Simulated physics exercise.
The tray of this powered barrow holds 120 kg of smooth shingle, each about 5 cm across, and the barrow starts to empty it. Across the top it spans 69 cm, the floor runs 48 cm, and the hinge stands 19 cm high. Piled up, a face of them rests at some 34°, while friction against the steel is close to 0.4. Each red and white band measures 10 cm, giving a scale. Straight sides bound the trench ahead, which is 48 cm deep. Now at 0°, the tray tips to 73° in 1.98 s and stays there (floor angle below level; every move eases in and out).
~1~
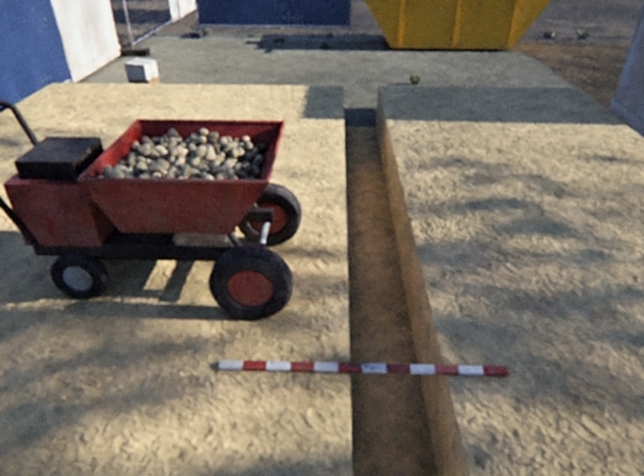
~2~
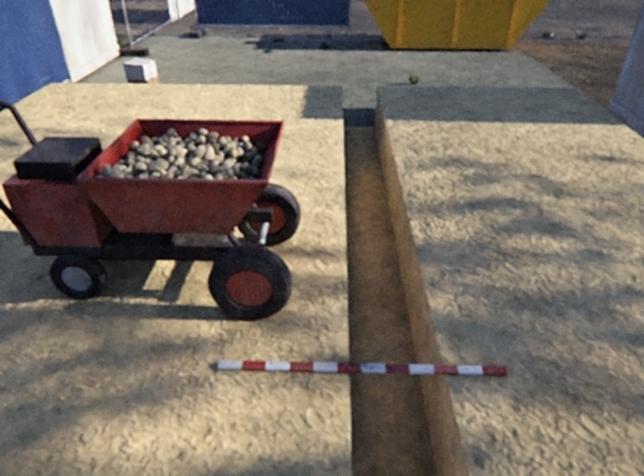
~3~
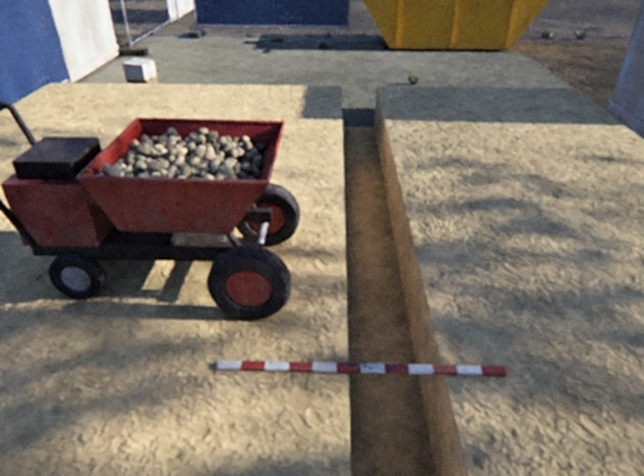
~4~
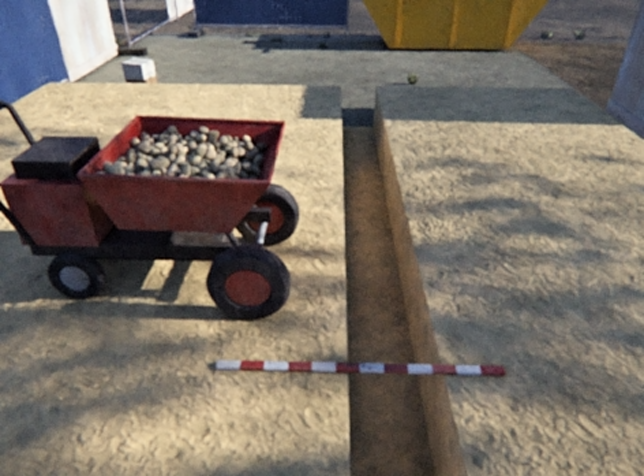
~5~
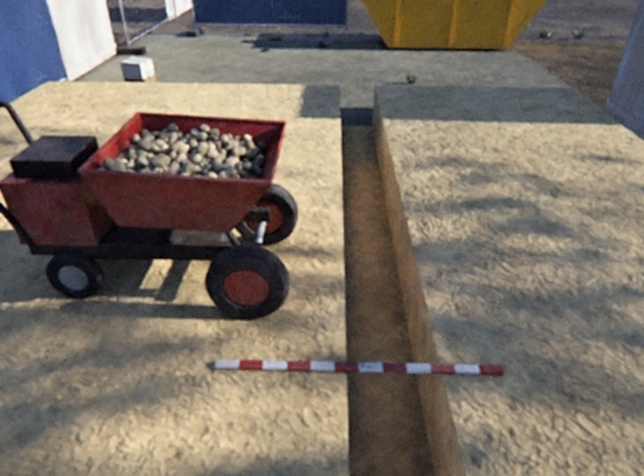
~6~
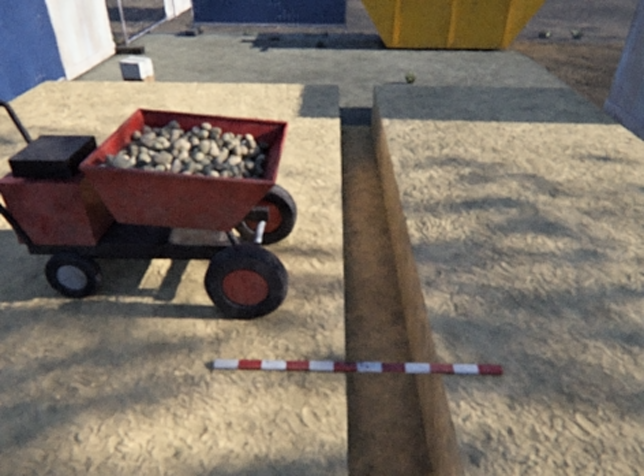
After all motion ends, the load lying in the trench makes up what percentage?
It makes up about 91 per cent.
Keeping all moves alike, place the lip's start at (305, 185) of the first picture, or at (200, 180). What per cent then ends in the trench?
50 and 90 %.
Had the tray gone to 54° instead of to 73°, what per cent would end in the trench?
About 45%.
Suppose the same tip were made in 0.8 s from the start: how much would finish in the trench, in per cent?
Close to 65 percent, then.
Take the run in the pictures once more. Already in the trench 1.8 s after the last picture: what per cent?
By that moment, roughly 60 per cent of the load.
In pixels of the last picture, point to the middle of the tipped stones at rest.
Roughly at pixel (386, 334).
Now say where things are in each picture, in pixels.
The first frame shows lip at (268, 183), floor tilted 0°, highest stones at (171, 147).
The second frame shows lip at (267, 183), floor tilted 0°, highest stones at (170, 147).
The third frame shows lip at (268, 183), floor tilted 1°, highest stones at (170, 146).
In the fourth frame, the tray is at 2°, its lip at (269, 183); the top of the load is at (165, 143).
In the fifth frame, the tray is at 3°, its lip at (271, 183); the top of the load is at (166, 140).
The sixth frame shows lip at (274, 184), floor tilted 5°, highest stones at (159, 139).
Then, 1.2 s after the last picture the floor is at 61°, 96 % in the tray, 4 % in the trench; the foremost stones are at (395, 260).
Then, 1.8 s after the last picture the floor is at 73°, 32 % in the tray, 60 % in the trench, 9 % past the trench; the foremost stones are at (505, 286).
Then, 2.1 s after the last picture the floor is at 73°, 12 % in the tray, 79 % in the trench, 9 % past the trench; the foremost stones are at (535, 275).
Then, 4.1 s after the last picture the floor is at 73°, 0 % in the tray, 91 % in the trench, 9 % past the trench; the foremost stones are at (538, 275).
